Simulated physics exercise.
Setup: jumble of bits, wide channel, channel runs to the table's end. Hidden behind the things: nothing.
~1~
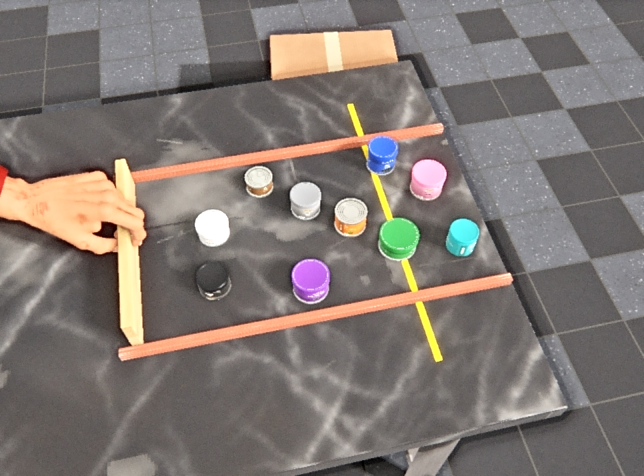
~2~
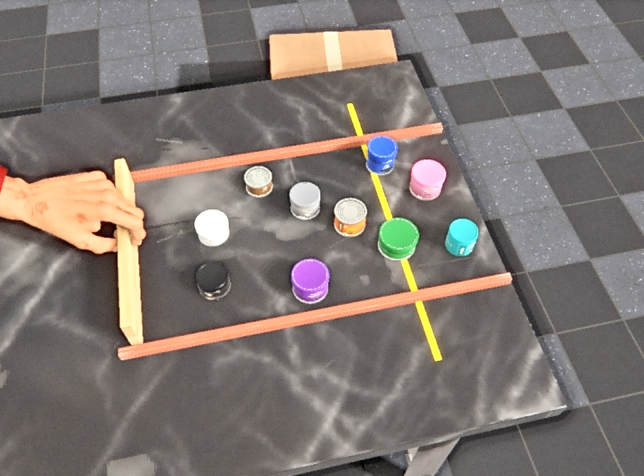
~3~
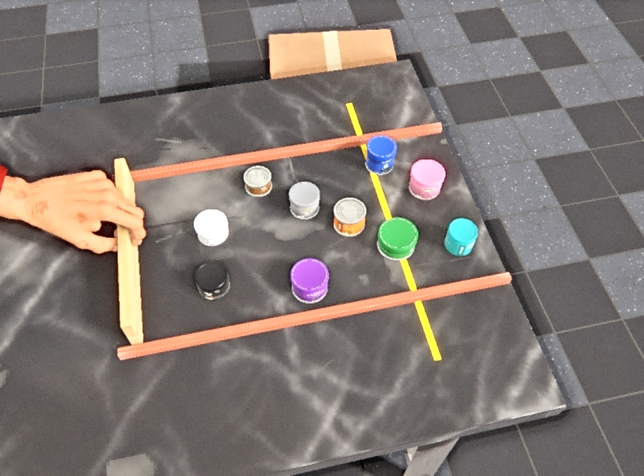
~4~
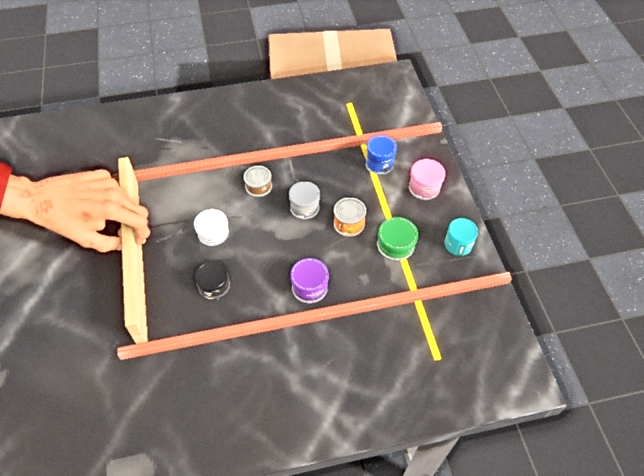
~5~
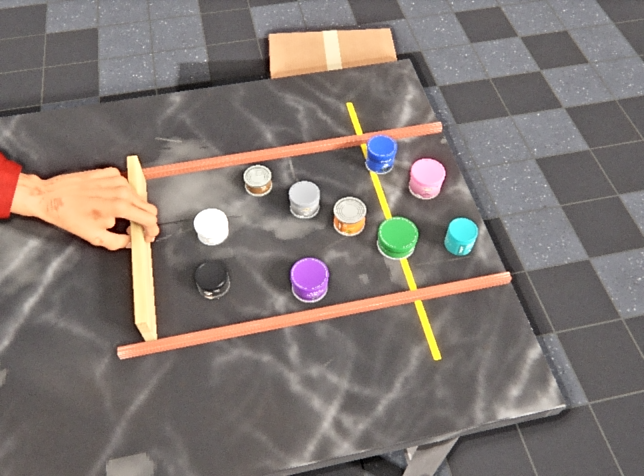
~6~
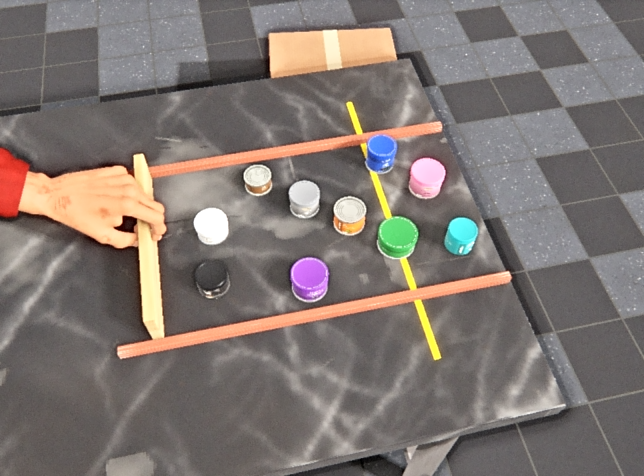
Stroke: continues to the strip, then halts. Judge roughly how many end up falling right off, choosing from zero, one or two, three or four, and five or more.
Honestly, the push sends none of them over the end.
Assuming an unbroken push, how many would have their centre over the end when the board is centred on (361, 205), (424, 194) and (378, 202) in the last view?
In order, that gives 0, then 1, then 0.
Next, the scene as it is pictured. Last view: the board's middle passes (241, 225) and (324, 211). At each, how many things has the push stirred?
The number moved is 2 and then 6.
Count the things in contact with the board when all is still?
The count in contact is 4.
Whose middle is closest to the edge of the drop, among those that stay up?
The answer is the turquoise tub.
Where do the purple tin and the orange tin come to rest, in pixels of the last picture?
In the last picture the purple tin sits around (427, 265) and the orange tin around (417, 214).
Early on, none off yet; turquoise tub at rest near (461, 237); pink pot at rest near (426, 179); blue tin at rest near (381, 155).
Finally, the number that fall off is zero.
